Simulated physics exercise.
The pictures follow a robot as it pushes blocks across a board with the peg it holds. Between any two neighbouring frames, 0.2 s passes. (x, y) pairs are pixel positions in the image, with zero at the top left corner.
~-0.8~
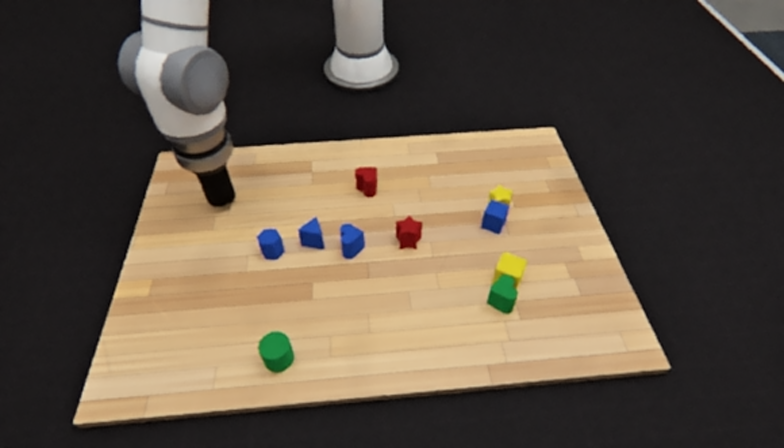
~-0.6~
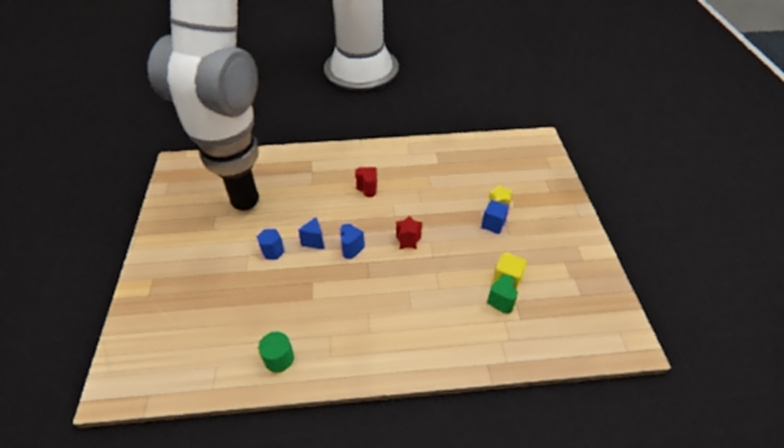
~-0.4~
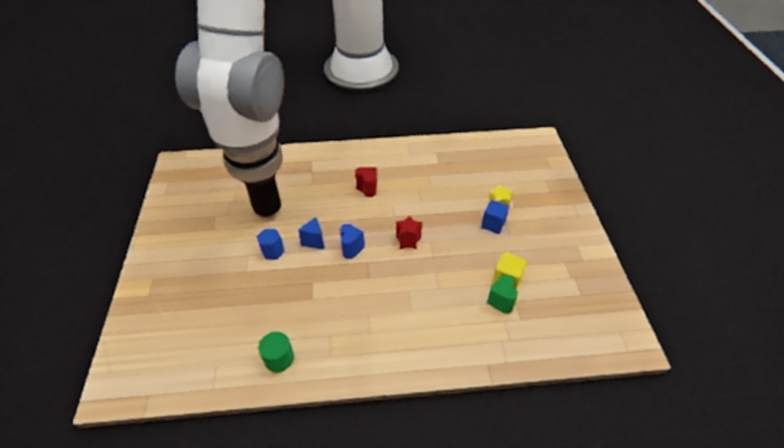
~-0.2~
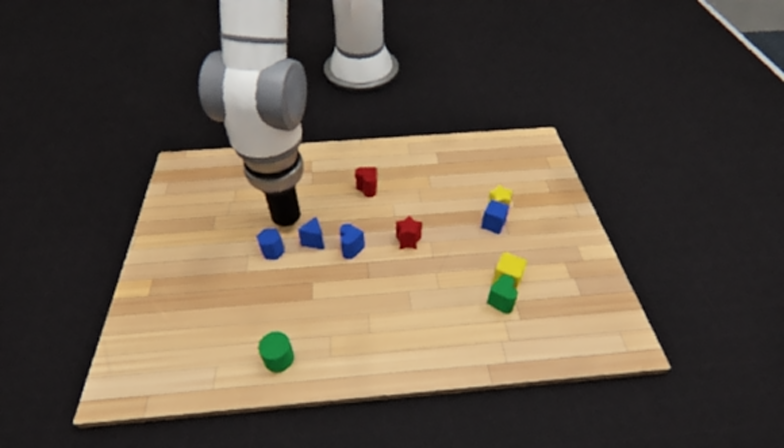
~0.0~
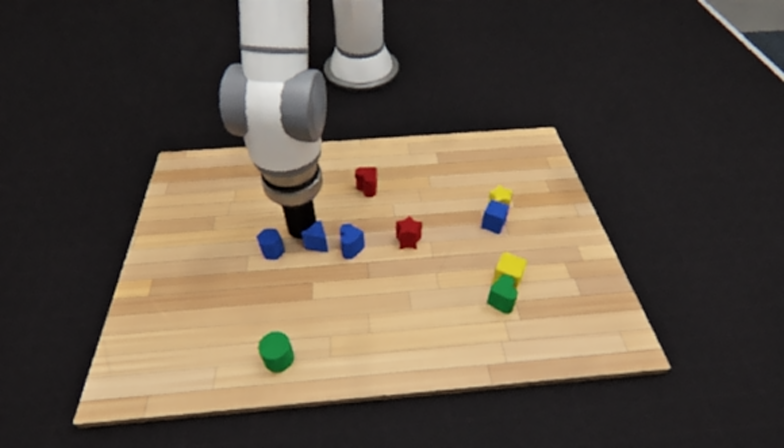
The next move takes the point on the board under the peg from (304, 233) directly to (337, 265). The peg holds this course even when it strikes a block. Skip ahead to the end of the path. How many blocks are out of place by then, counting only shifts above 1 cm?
Only one block.
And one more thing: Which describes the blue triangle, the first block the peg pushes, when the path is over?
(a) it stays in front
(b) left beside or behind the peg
a - it stays in front.
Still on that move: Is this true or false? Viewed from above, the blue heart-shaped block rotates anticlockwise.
This is true.
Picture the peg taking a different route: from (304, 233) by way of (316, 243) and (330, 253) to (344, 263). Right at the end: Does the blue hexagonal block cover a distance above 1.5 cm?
No, that is not what happens.
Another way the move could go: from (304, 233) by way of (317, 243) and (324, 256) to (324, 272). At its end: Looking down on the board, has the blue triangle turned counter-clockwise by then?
Short answer: Yes.
The first path, step by step. Halfway along, peg (319, 244); blue triangle (334, 245).
At the end, peg (337, 260); blue hexagonal block not moved; blue triangle (353, 262); blue heart-shaped block (353, 233), turned 25° anticlockwise.
